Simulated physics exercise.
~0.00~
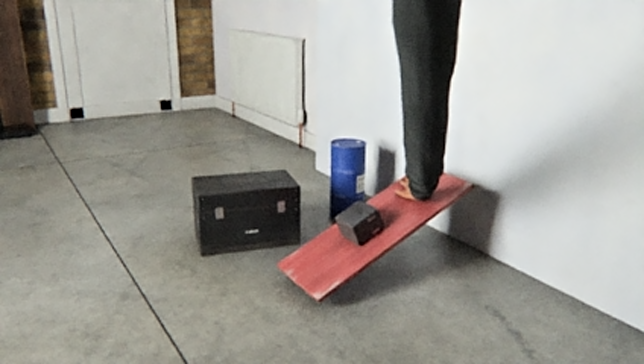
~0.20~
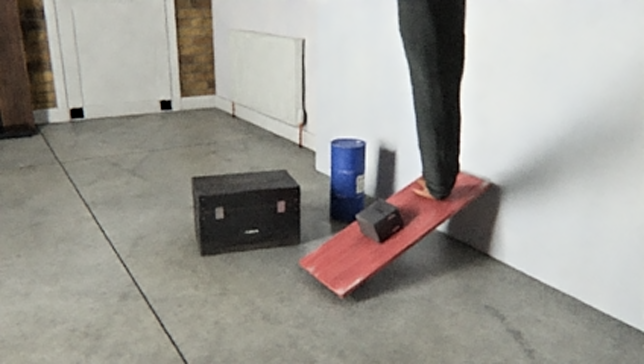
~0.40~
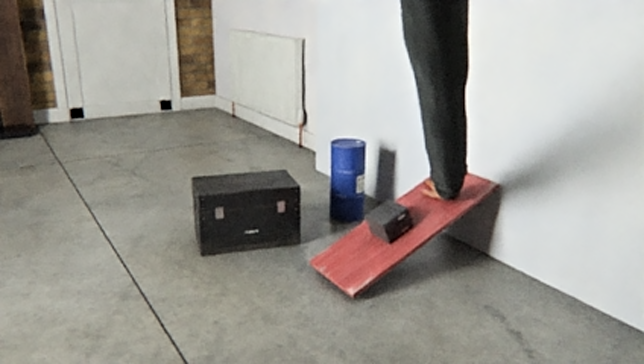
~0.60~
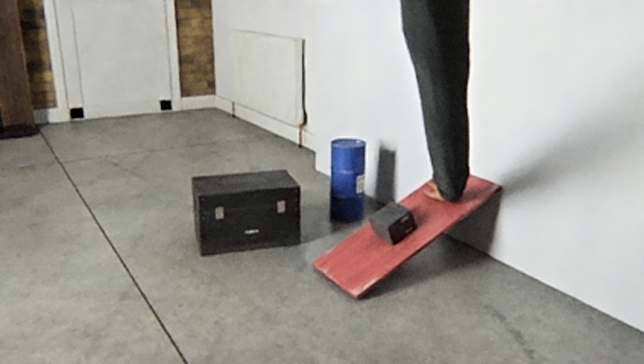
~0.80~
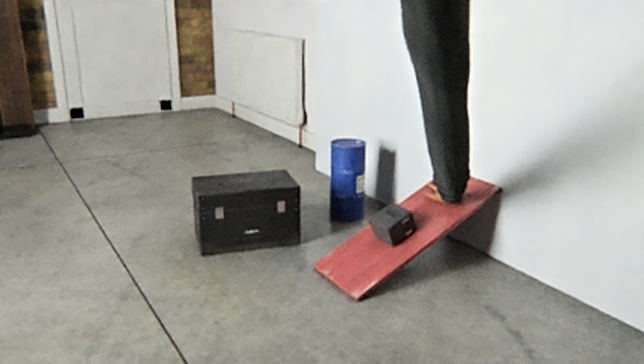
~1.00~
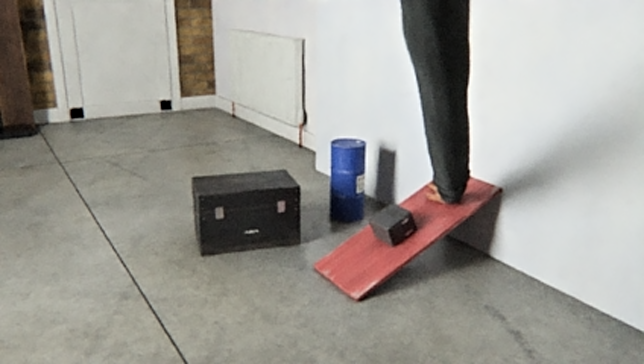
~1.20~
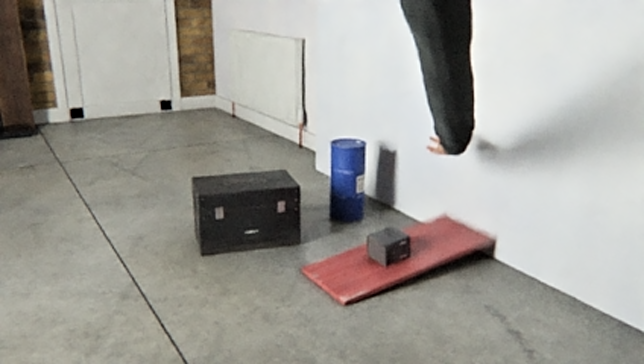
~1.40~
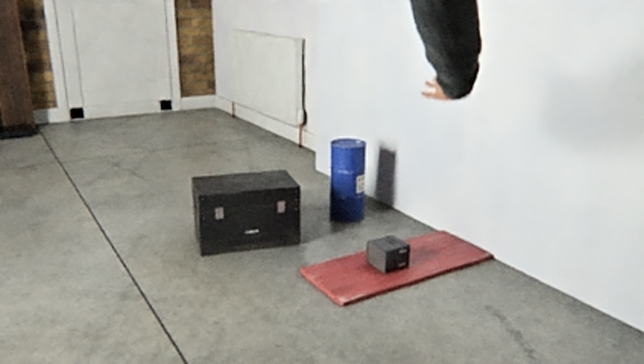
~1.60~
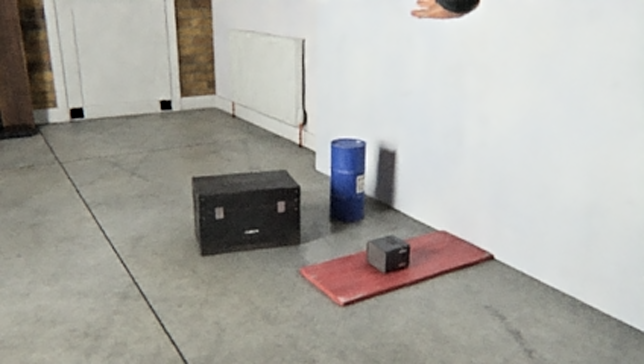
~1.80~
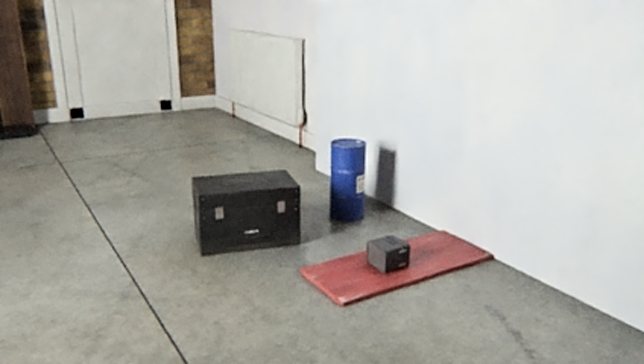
A red board is leaned against the wall by hand, then released, and slips flat.
